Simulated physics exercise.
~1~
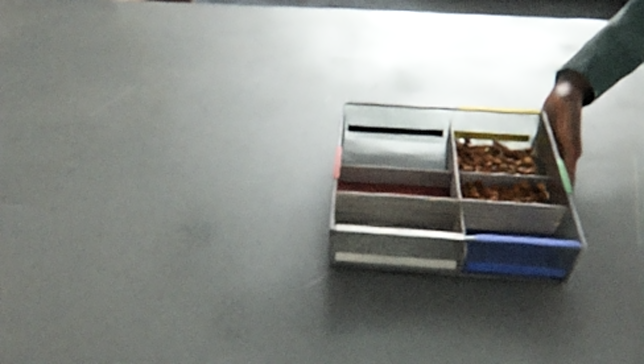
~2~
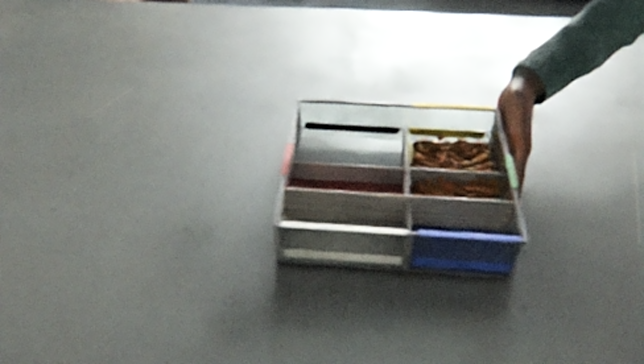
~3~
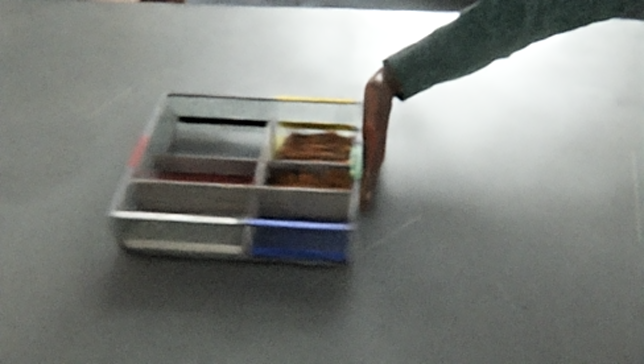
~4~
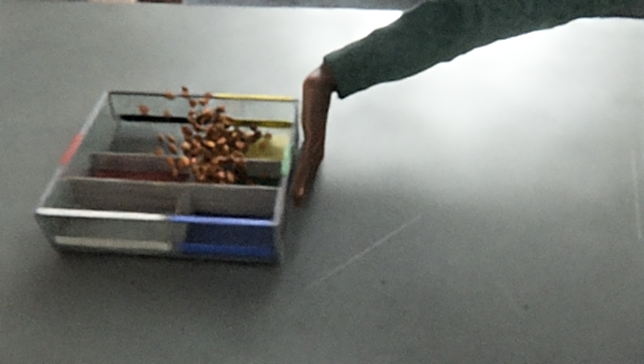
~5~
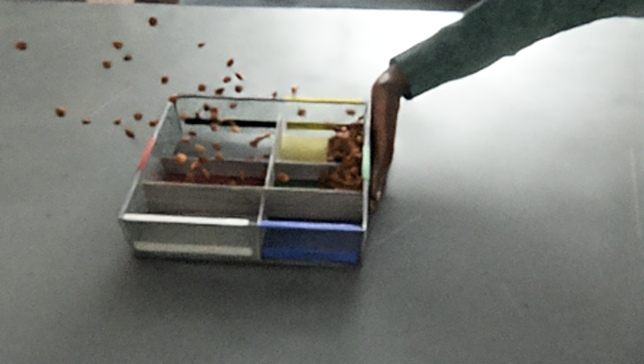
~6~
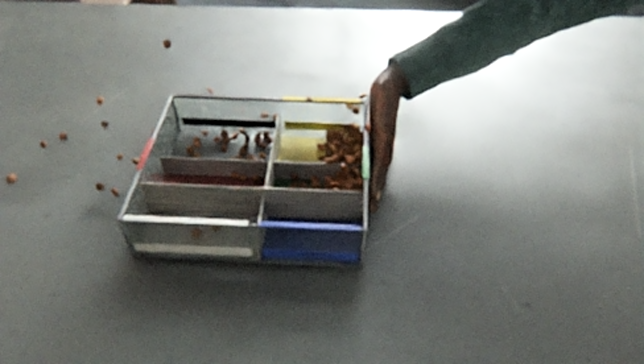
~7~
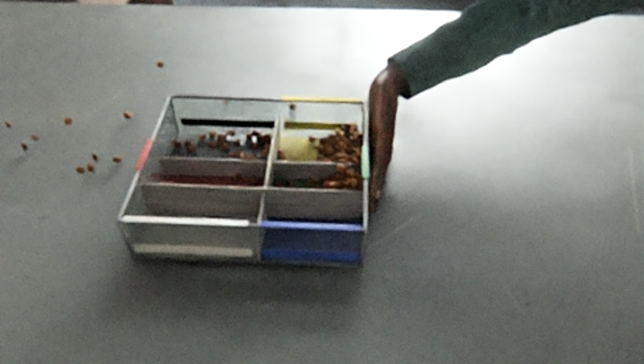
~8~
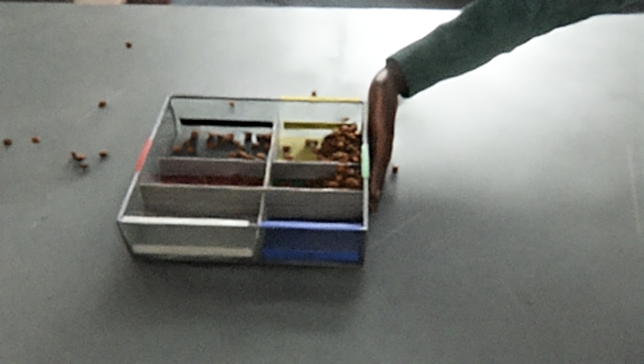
A divided tray slides left, jerks back right beside a hand, and scatters some brown bits outside.
